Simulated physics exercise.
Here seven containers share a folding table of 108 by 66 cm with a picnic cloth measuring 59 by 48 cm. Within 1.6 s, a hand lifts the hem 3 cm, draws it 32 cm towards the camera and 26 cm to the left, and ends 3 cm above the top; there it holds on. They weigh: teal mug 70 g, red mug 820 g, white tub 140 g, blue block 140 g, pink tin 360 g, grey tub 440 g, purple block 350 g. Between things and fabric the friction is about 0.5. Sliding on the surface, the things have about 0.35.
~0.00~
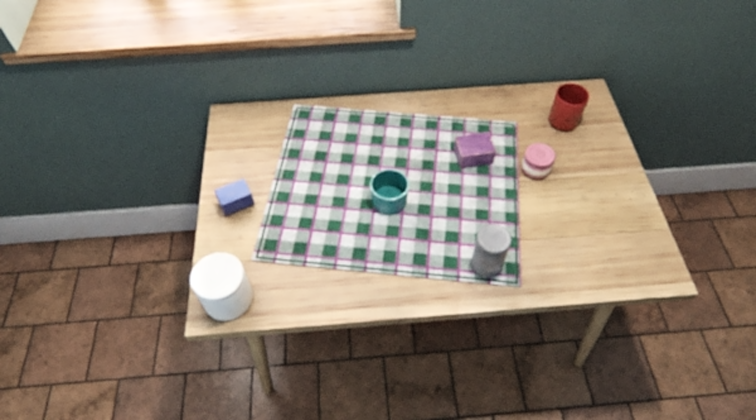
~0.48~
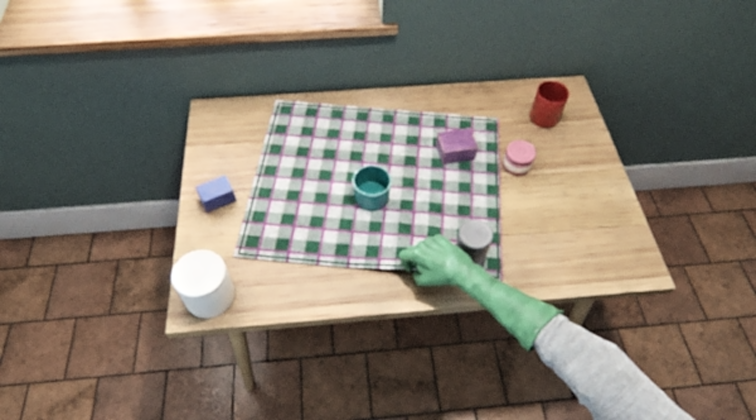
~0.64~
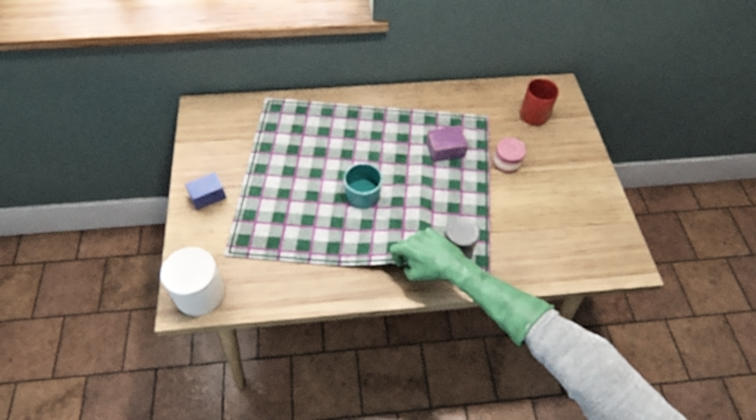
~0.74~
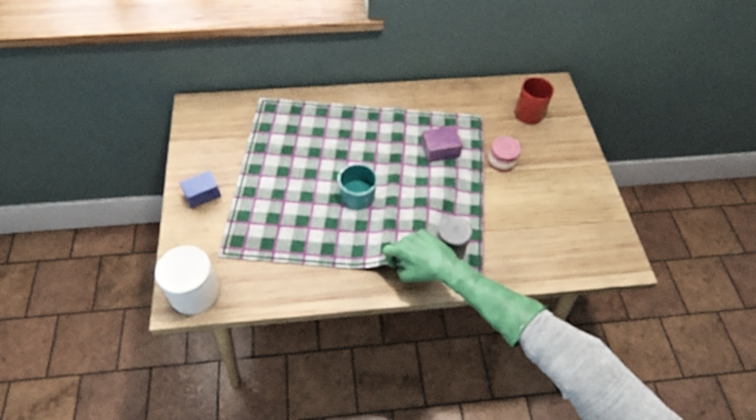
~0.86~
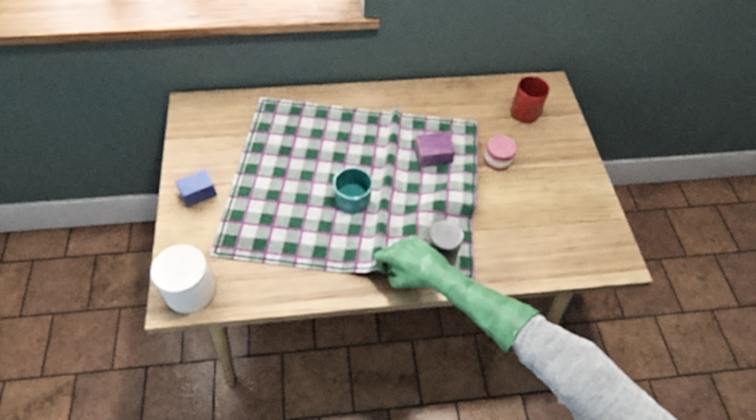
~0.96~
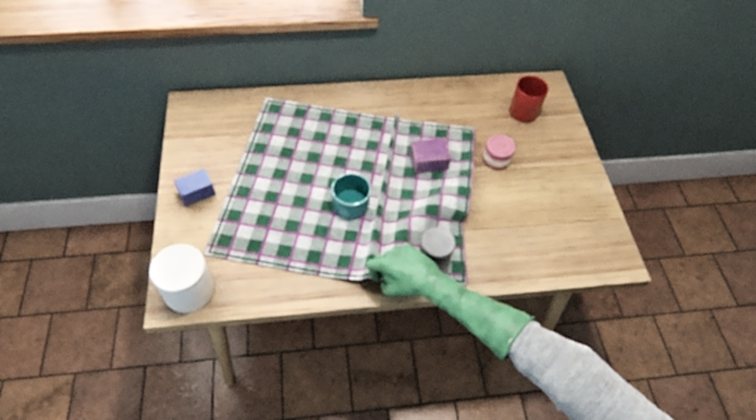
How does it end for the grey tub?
I think it's a goner.
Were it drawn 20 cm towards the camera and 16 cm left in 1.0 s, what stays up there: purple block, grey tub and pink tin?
In that case purple block holds on, grey tub is lost over the edge and pink tin holds on.
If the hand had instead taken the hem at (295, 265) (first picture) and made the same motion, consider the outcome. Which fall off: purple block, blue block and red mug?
Purple block is left on top, blue block is left on top, red mug is left on top.
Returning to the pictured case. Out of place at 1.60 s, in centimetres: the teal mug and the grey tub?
About: Teal mug 25 cm, grey tub off the top.
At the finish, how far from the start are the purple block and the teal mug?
I'd put the purple block near 45 centimetres and the teal mug near 40 centimetres.
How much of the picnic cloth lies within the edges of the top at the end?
Around 60 percent.
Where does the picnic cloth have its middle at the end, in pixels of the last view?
It sits near (305, 314) in pixels.
At 1.3 s, 95 % of the picnic cloth is still over the top; grey tub 17 cm off its start, purple block 16 cm off its start, teal mug 13 cm off its start.
At 1.6 s, 80 % of the picnic cloth is still over the top; grey tub over the edge, purple block 29 cm off its start, teal mug 25 cm off its start.
At 1.9 s, 65 % of the picnic cloth is still over the top; grey tub over the edge, purple block 38 cm off its start at (382, 262), teal mug 35 cm off its start at (288, 309).
At 2.2 s, 60 % of the picnic cloth is still over the top; grey tub over the edge, purple block 43 cm off its start, teal mug 39 cm off its start.
At 3.8 s, 60 % of the picnic cloth is still over the top; grey tub over the edge, purple block 43 cm off its start at (374, 278), teal mug 39 cm off its start at (278, 330), white tub 3 cm off its start at (167, 279).
